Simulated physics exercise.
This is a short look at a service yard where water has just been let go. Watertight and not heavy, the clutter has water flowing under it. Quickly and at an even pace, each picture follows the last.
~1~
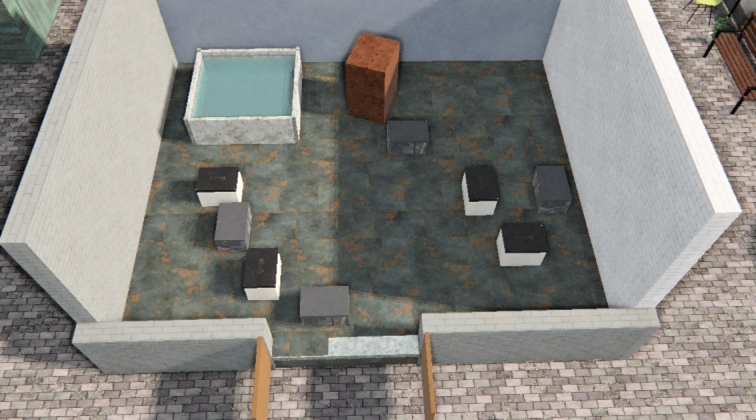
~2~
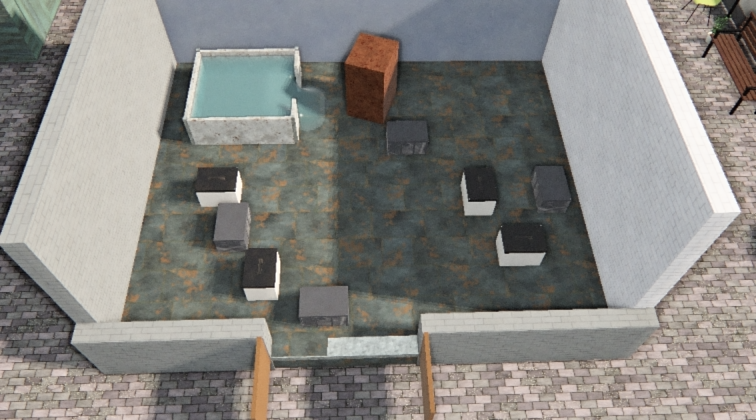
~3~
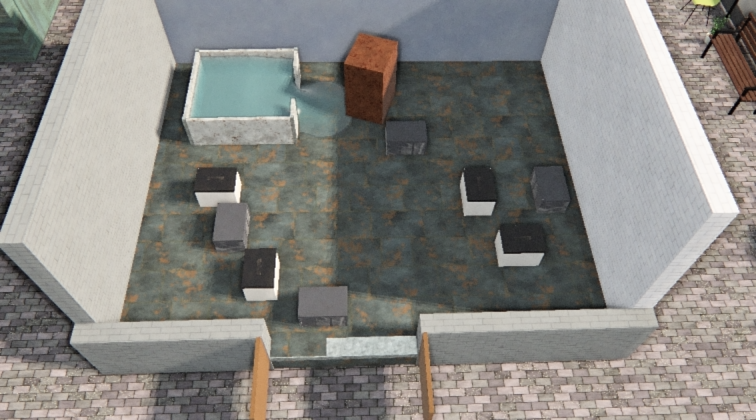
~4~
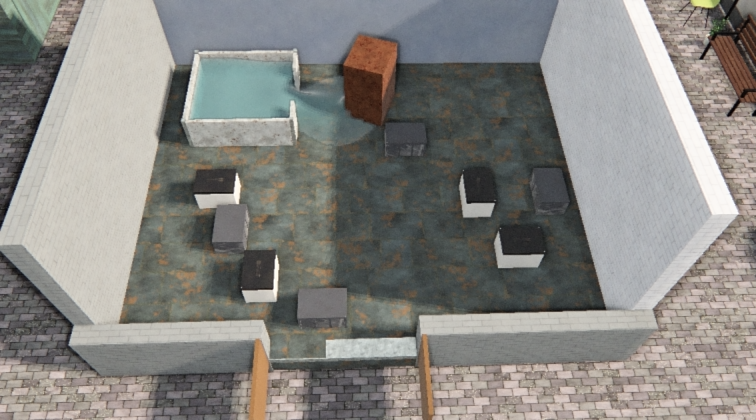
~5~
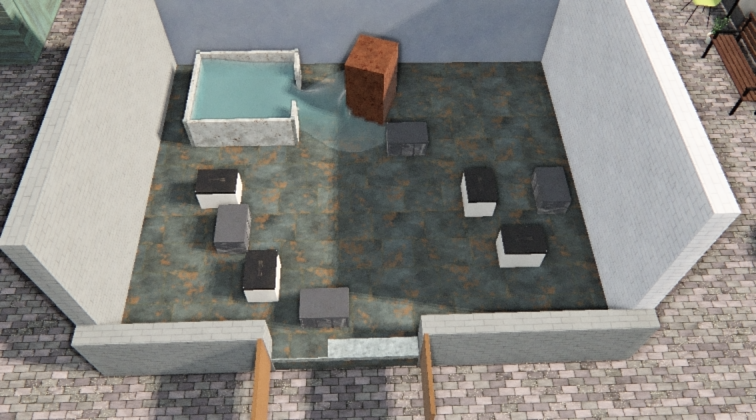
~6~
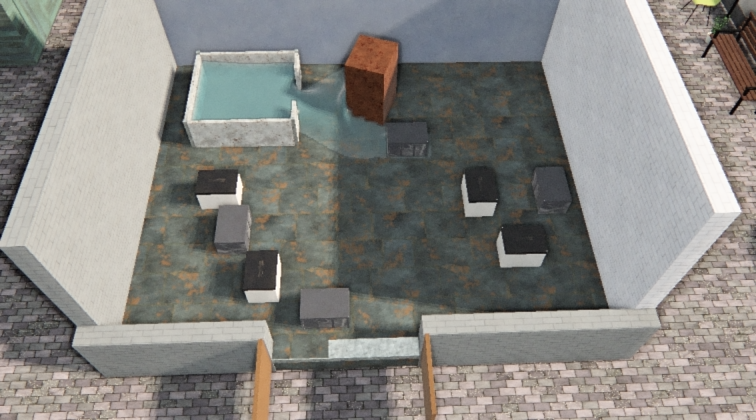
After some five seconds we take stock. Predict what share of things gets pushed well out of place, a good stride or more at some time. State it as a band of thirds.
Portion: Beneath a third.
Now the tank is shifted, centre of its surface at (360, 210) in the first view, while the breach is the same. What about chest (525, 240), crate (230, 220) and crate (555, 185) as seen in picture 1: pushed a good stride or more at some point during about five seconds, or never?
Object by object: Over the mark, below the mark, over the mark.
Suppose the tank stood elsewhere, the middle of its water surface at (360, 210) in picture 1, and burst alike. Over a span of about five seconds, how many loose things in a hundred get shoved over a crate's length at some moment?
Estimate: Some 40 per cent of them.
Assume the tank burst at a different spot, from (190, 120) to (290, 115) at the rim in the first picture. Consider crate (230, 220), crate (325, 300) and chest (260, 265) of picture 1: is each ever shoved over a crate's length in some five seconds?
One after another: Goes the distance, then goes the distance, then goes the distance.
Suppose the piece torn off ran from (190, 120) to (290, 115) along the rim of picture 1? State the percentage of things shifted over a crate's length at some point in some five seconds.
About 50 per cent.
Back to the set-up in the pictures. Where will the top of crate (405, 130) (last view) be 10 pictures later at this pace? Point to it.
Roughly (448, 138).
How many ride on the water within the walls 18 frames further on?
The answer is 0.
A moment on, 0 of 8 are well off their spots; 0 afloat.
Next, 1 of 8 are well off their spots; 0 afloat.
Later, 1 of 8 are well off their spots; 0 afloat.
In the end, 1 of 8 are well off their spots, and 1 have been at some point; 0 afloat.
